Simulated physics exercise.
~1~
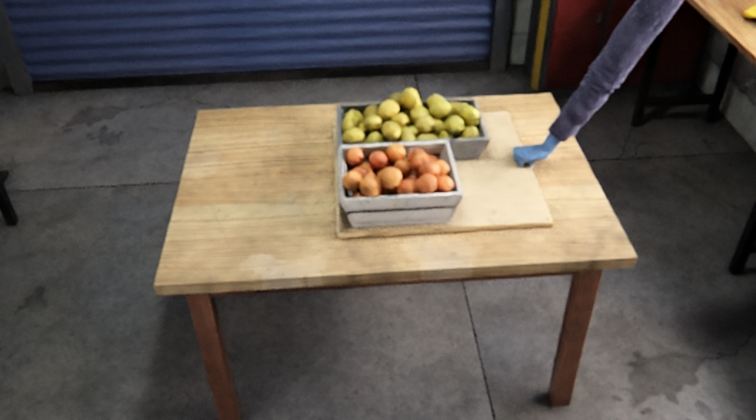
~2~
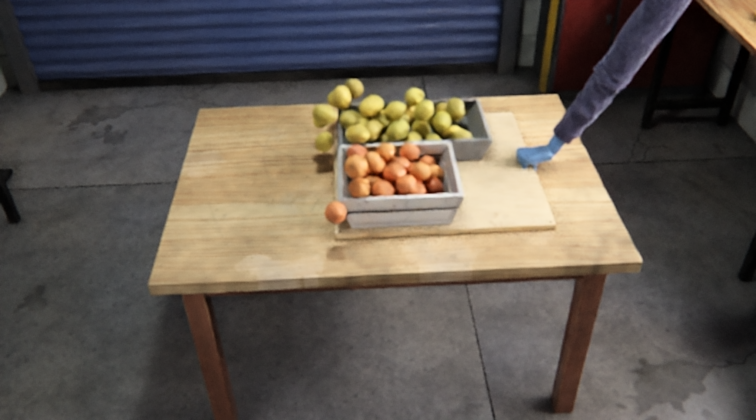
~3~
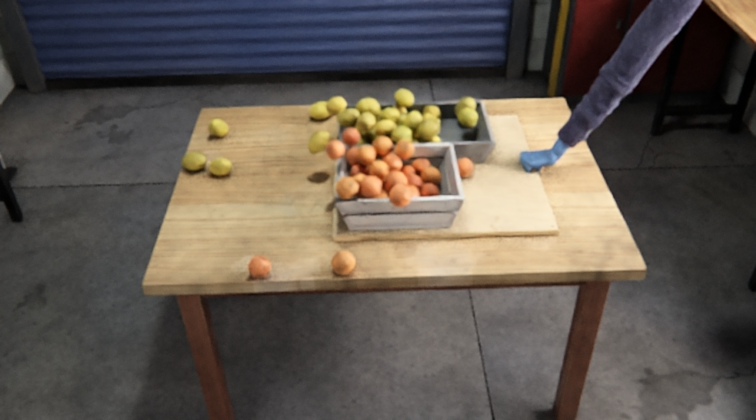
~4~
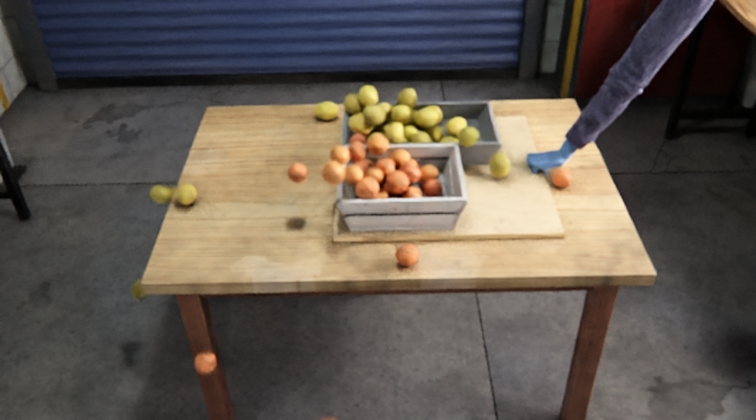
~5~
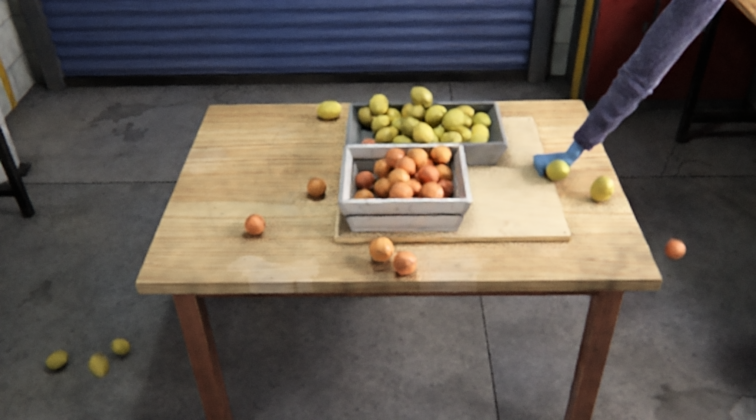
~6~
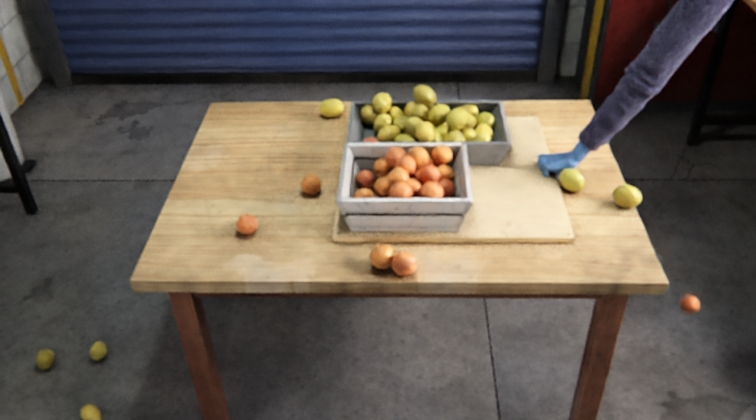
In this clip, oranges and greenish-yellow fruit tumble from a white tray and a grey tray on a wooden table beside a gloved hand, rolling across the tabletop and onto the floor, until both trays remain mostly full with stray fruit scattered around them.
